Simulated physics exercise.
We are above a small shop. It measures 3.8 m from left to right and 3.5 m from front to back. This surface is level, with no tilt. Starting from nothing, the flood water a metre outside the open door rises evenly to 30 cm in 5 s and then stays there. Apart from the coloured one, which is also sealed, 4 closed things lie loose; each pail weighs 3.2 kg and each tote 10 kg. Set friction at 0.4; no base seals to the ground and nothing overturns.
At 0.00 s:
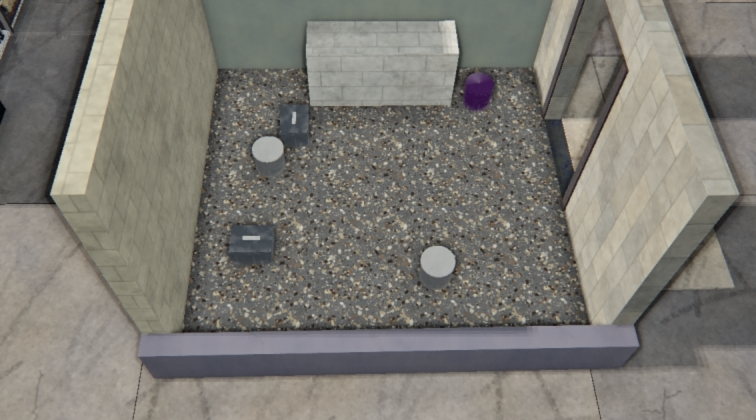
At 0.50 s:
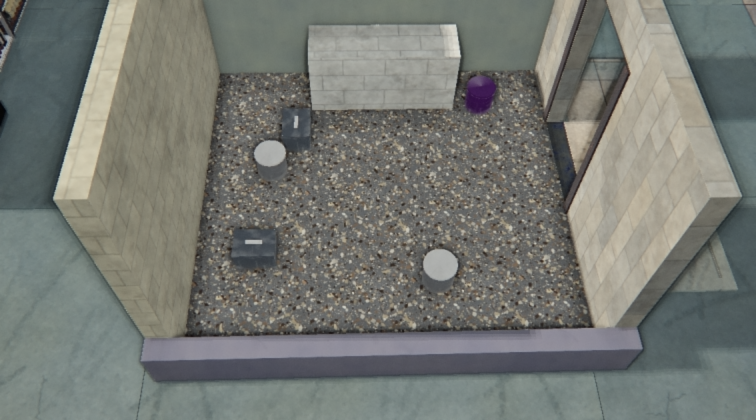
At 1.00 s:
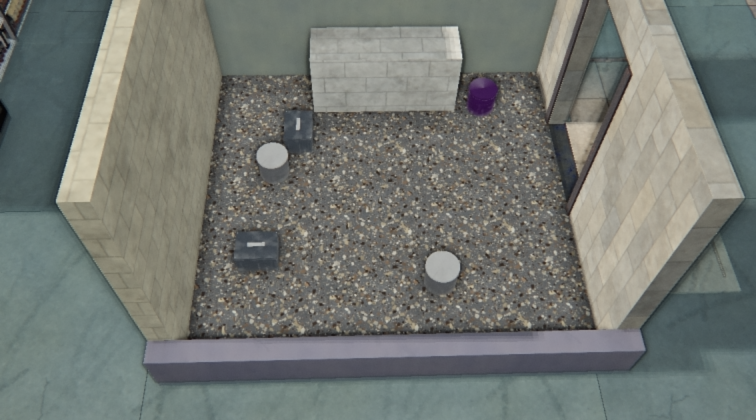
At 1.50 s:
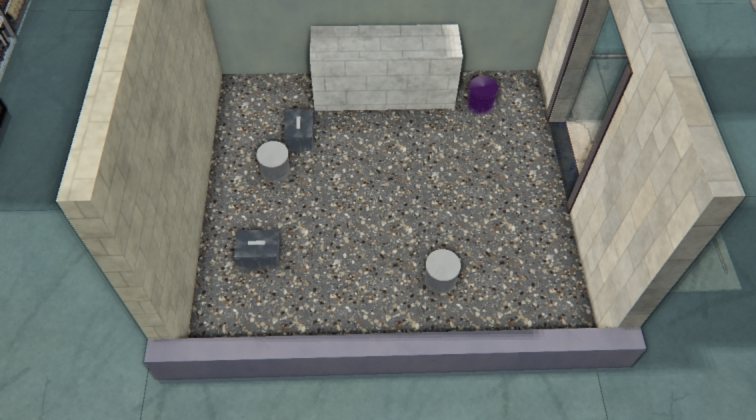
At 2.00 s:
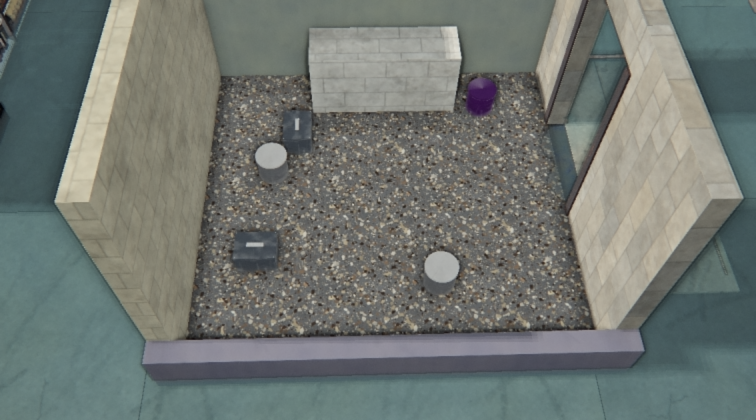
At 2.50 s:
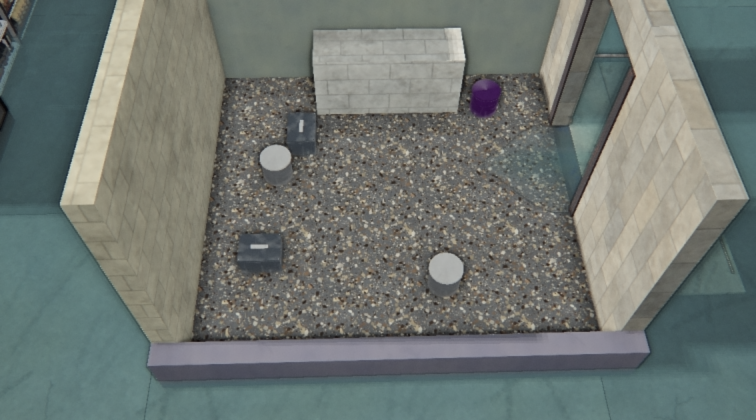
In a small shop with a pebbled floor, seen from above, a purple pail, two dark boxes and two pale round containers sit apart near a pale block. The paving outside turns from grey-brown to blue-green as water covers it, then a thin sheet spreads in through the right-hand doorway while the objects stay put.
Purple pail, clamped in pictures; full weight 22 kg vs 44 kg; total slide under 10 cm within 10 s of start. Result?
I reckon the lighter ballast is ample.
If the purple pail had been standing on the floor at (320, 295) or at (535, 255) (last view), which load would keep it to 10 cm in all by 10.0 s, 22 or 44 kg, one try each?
In order, both loads succeed and both loads succeed.
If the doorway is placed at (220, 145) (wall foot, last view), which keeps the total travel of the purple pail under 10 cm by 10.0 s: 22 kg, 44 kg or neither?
Lab note: Lower mass sufficient.
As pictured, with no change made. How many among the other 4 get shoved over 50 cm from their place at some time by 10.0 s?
4.
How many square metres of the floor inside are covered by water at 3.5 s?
At that time the wet patch spans about 3.5 m2.
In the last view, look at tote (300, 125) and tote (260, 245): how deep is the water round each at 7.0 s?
17 and 13 cm.
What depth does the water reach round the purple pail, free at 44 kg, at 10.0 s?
About 9 cm.
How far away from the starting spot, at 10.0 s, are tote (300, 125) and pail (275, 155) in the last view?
100 cm and 250 cm respectively.
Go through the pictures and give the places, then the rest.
The purple pail at (480, 83) rests on the ground; 0.0 m2 under water; 0 of 5 have shifted, in the first frame.
The purple pail at (482, 86) rests on the ground; water covers 0.0 m2; 0 of 5 have shifted, in the second frame.
The purple pail at (483, 88) rests on the ground; 0.0 m2 under water; 0 of 5 have shifted, in the third frame.
The purple pail at (484, 87), on the bottom; 0.0 m2 under water; 0 of 5 have shifted, in the fourth frame.
The purple pail at (482, 89) rests on the ground; 0.1 m2 under water; 0 of 5 have shifted, in the fifth frame.
The purple pail at (487, 90), on the bottom; water covers 0.6 m2; 0 of 5 have shifted, in the sixth frame.
After 3.5 s the purple pail would be 0 cm from its start with 22 kg and 0 cm from its start with 44 kg; 2 cm of water round it then.
After 4.5 s the purple pail would be 0 cm from its start with 22 kg and 0 cm from its start with 44 kg; 4 cm of water round it then.
After 7.0 s the purple pail would be 0 cm from its start with 22 kg and 0 cm from its start with 44 kg; 7 cm of water round it then.
After 10.0 s the purple pail would be 0 cm from its start with 22 kg and 0 cm from its start with 44 kg; 9 cm of water round it then.
